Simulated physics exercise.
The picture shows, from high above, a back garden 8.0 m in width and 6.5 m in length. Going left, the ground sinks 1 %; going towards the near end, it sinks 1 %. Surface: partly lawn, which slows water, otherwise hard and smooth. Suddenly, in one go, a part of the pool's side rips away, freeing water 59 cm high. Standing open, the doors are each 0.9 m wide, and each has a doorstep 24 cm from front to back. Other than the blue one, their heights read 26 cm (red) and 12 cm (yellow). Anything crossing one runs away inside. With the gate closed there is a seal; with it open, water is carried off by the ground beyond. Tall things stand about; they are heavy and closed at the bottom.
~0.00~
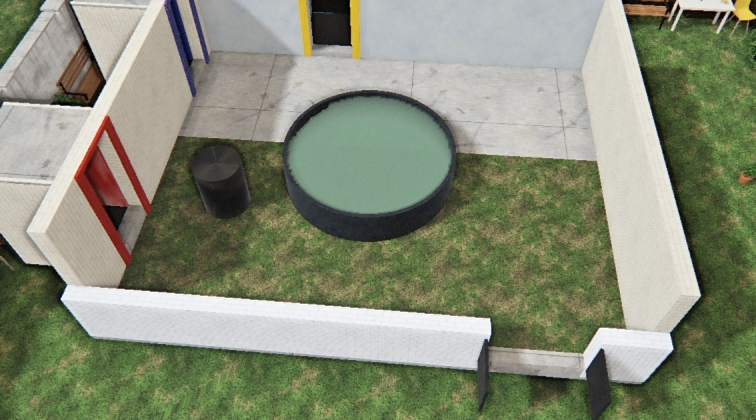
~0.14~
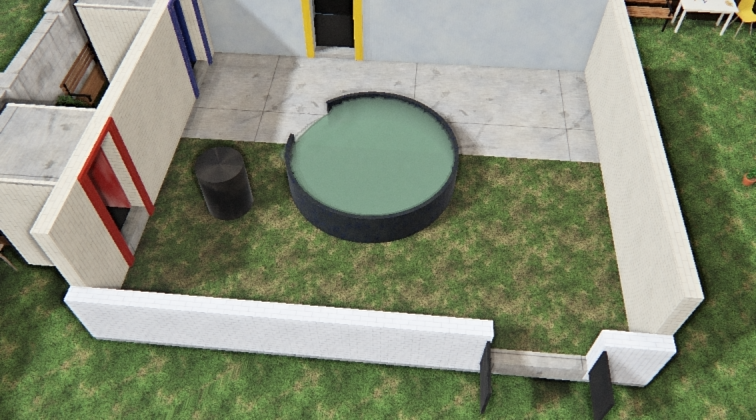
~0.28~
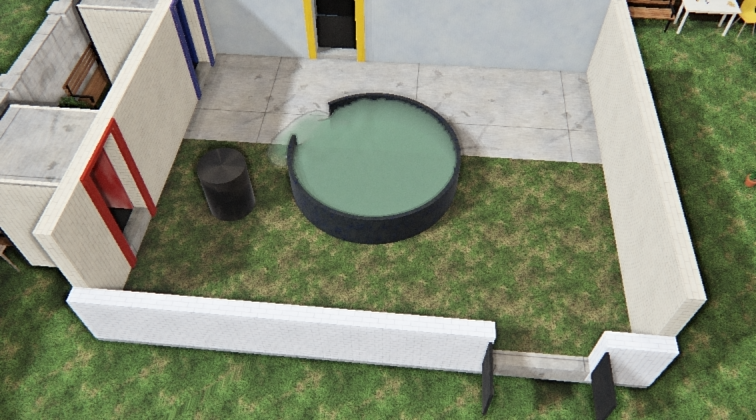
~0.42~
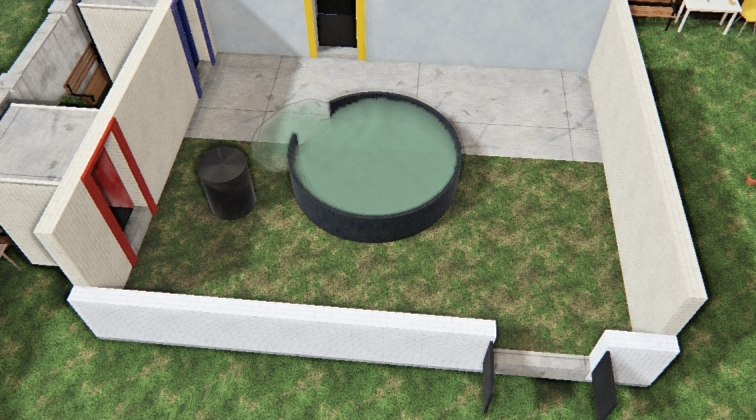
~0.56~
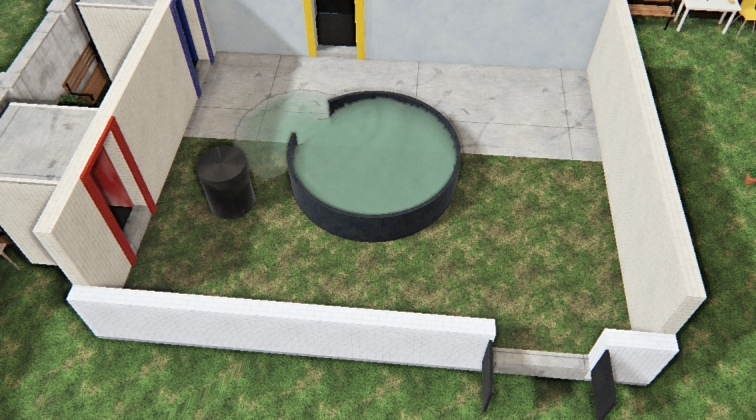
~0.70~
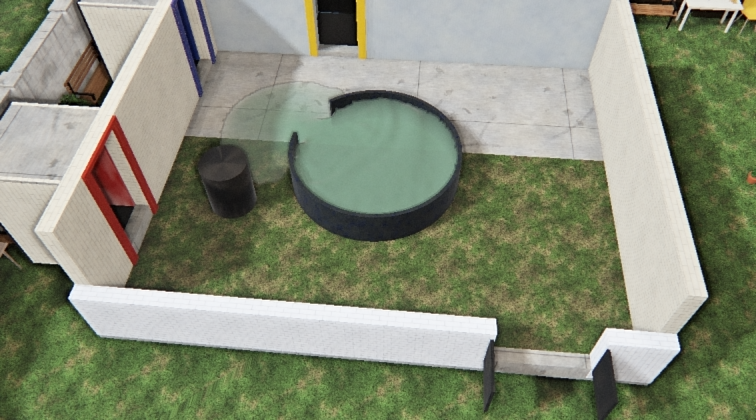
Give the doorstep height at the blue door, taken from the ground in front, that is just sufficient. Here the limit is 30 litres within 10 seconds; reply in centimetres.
Roughly 25 cm above the ground in front.
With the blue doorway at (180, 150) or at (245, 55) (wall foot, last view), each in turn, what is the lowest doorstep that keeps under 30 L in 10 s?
Minimums: About 15 cm and 26 cm.
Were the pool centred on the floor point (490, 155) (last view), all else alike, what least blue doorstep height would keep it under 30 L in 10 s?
Then about 26 centimetres at the least.
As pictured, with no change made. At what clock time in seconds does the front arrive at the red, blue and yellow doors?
Red: 2.6 s; blue: 1.1 s; yellow: 1.6 s.
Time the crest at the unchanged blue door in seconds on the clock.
It peaks at about 2.8 s.
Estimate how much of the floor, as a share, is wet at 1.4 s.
The wet part is about 20 per cent.
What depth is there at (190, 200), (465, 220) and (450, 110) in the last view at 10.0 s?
Around 11 cm, 1 cm and 4 cm.
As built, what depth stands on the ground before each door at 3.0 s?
Reading in centimetres: Red = 5, blue = 31, yellow = 7.
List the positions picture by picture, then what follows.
The pool at (369, 151) is whole and still, 59 cm deep; the blue door at (189, 38) is dry, in the first frame.
The gap is at (310, 135), the front 0.3 m out at a hidden place; the back of the pool holds 59 cm, in the second frame.
The front is at (276, 141), 0.7 m from the gap at (312, 137); 0.8 m2 of floor is wet, 59 cm left at the back, in the third frame.
Water pours out at (313, 136) and has run 1.1 m, to (281, 112); about 8 cm deep outside, 59 cm at the back, in the fourth frame.
The front is at (253, 111), 1.5 m from the gap at (312, 135); 2.9 m2 of floor is wet, 59 cm left at the back, in the fifth frame.
The gap is at (313, 134), the front 1.9 m out at (243, 102); the back of the pool holds 56 cm; 1.1 m in a straight line remain to the blue door at (196, 38), in the sixth frame.
After 1.4 s water covers 20 % of the floor, deepest (34 cm) near (315, 134); 23 cm at the blue door, 0 litres in over its 14 cm doorstep.
After 3.0 s water covers 25 % of the floor, deepest (33 cm) near (201, 95); 31 cm at the blue door, 84 litres in over its 14 cm doorstep.
After 10.0 s water covers 80 % of the floor, deepest (16 cm) near (115, 315); 16 cm at the blue door, 232 litres in over its 14 cm doorstep.
At the blue door as built, the water arrived by 1.2 s and peaked near 32 cm at 2.8 s.
Run again over the same 10 s with other heights there, 67 litres in over 20.5 cm, 16 litres over 27.5 cm. The limit of 30 litres is kept from about 25 cm up.
